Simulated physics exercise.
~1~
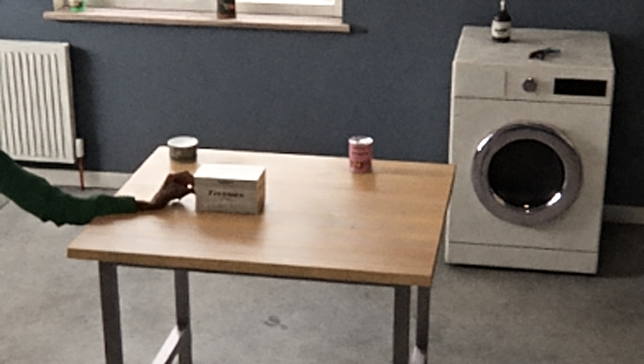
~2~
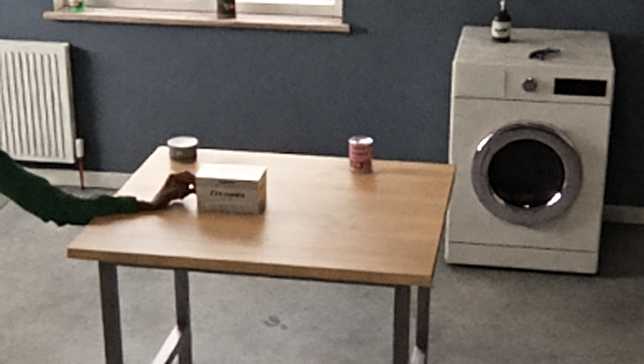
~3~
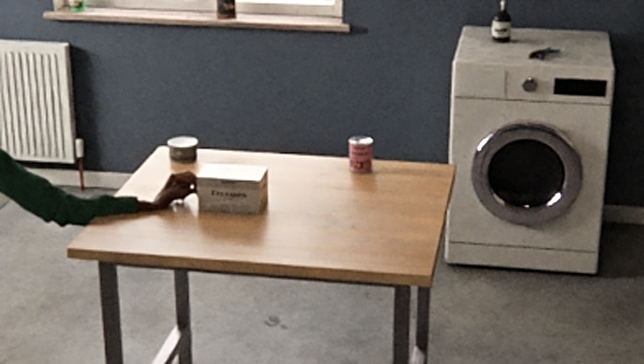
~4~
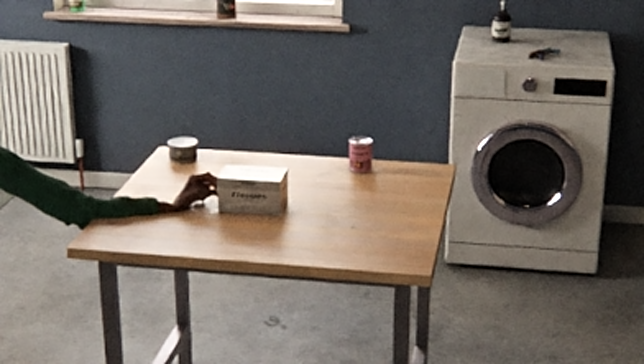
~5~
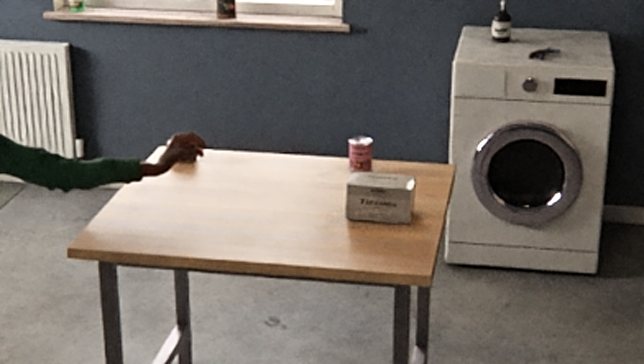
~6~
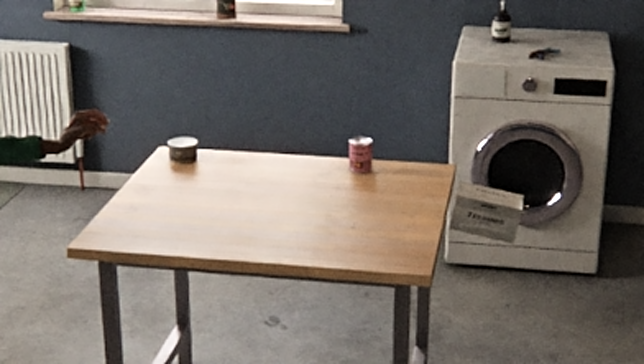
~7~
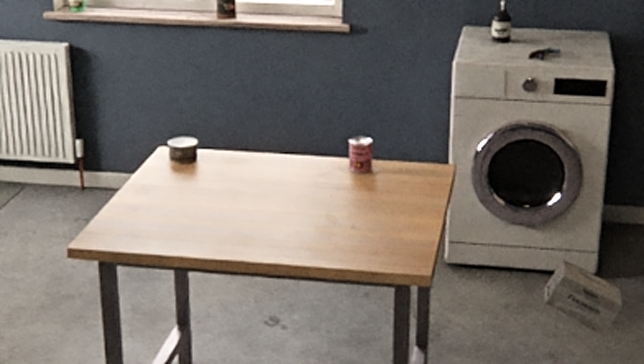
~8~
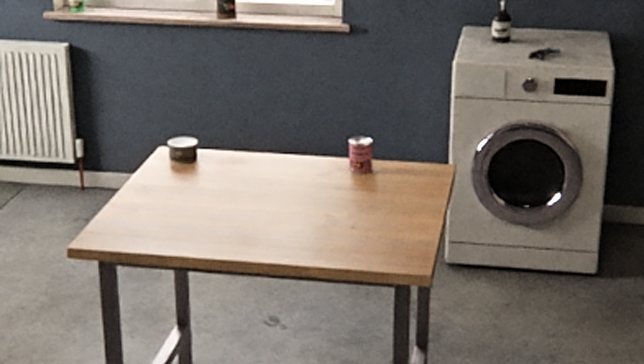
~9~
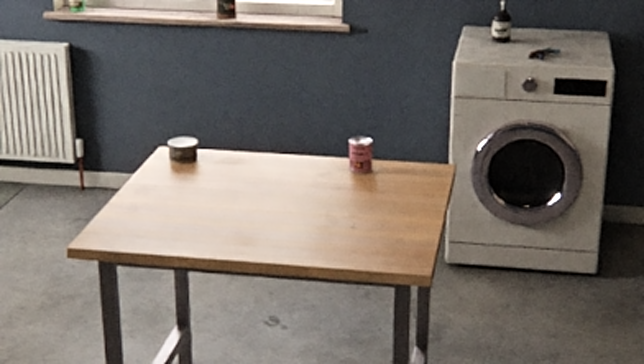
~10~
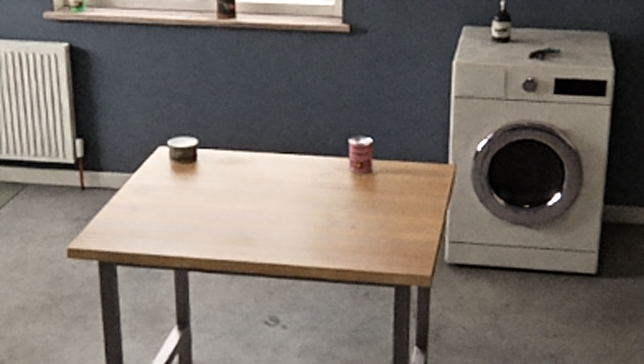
A green-sleeved arm shoving a white box right across a wooden table and off the edge, leaving two tins standing.
